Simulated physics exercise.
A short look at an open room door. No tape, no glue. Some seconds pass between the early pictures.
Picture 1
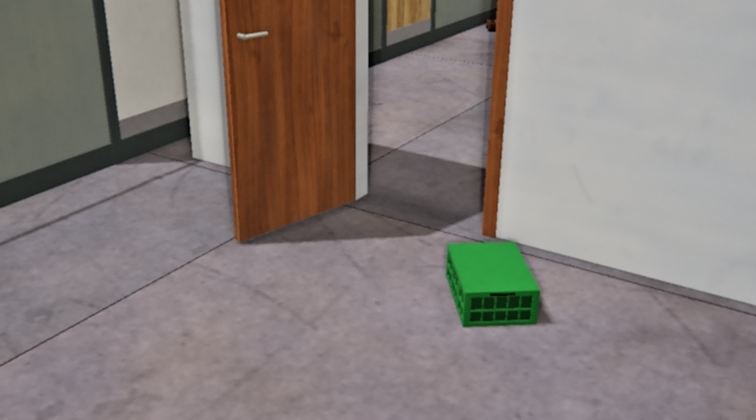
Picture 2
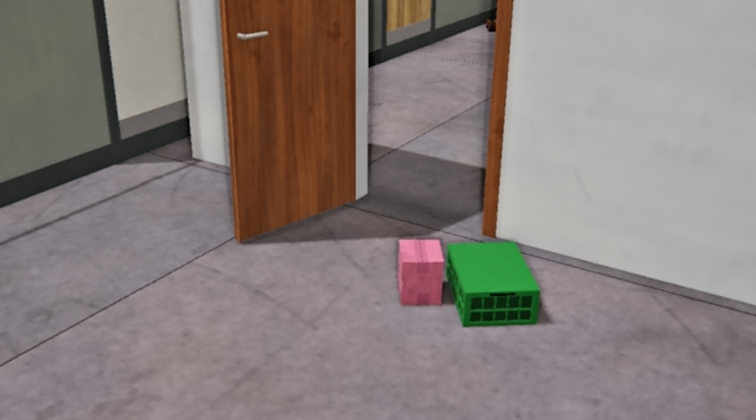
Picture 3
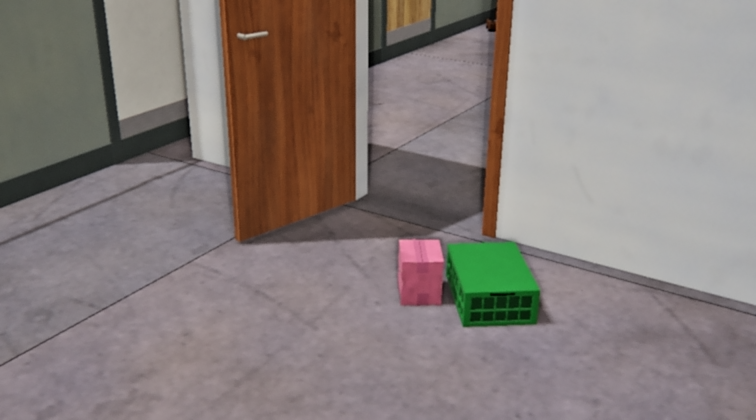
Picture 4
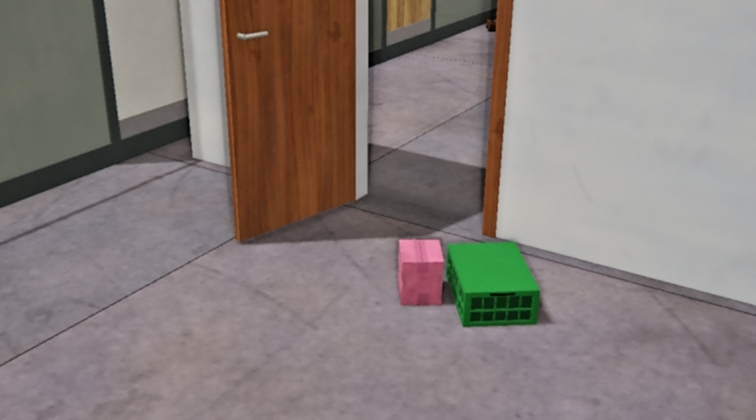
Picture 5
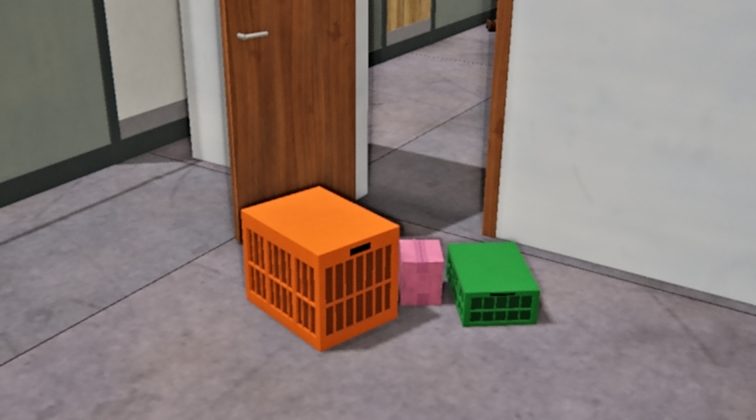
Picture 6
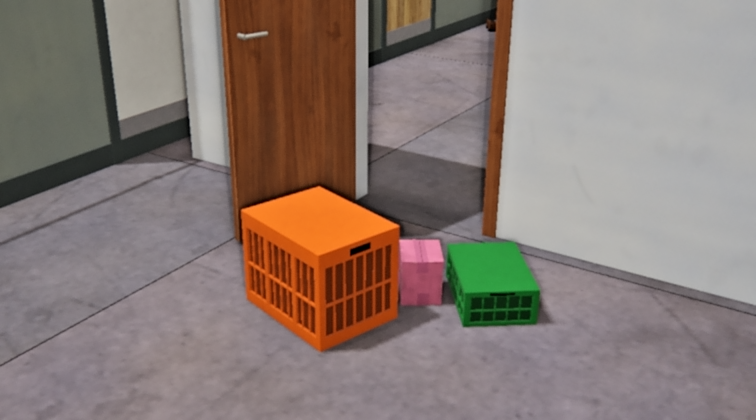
A green crate sits by an open door, then a pink parcel and orange crate appear.
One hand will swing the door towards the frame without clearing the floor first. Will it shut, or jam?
The door shuts.
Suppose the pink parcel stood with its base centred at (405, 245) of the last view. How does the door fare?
Then it shuts.
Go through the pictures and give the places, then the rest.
In the first frame, door wide open and still; green crate (490, 283).
In the second frame, door wide open and still; green crate (490, 283); pink parcel (420, 272).
In the third frame, door wide open and still; green crate (490, 283); pink parcel (420, 272).
In the fourth frame, door wide open and still; green crate (490, 283); pink parcel (420, 272).
In the fifth frame, door wide open and still; green crate (490, 283); pink parcel (420, 272).
In the sixth frame, door wide open and still; orange chest (320, 264); green crate (490, 283).
Then, 0.50 s after the last picture, door 89° open.
Then, 0.90 s after the last picture, door 61° open.
Then, 1.20 s after the last picture, door 38° open.
Then, 1.50 s after the last picture, door 14° open.
At rest, door 0° open; all 3 in place. Seen from the same camera at the end, orange chest near (320, 264).
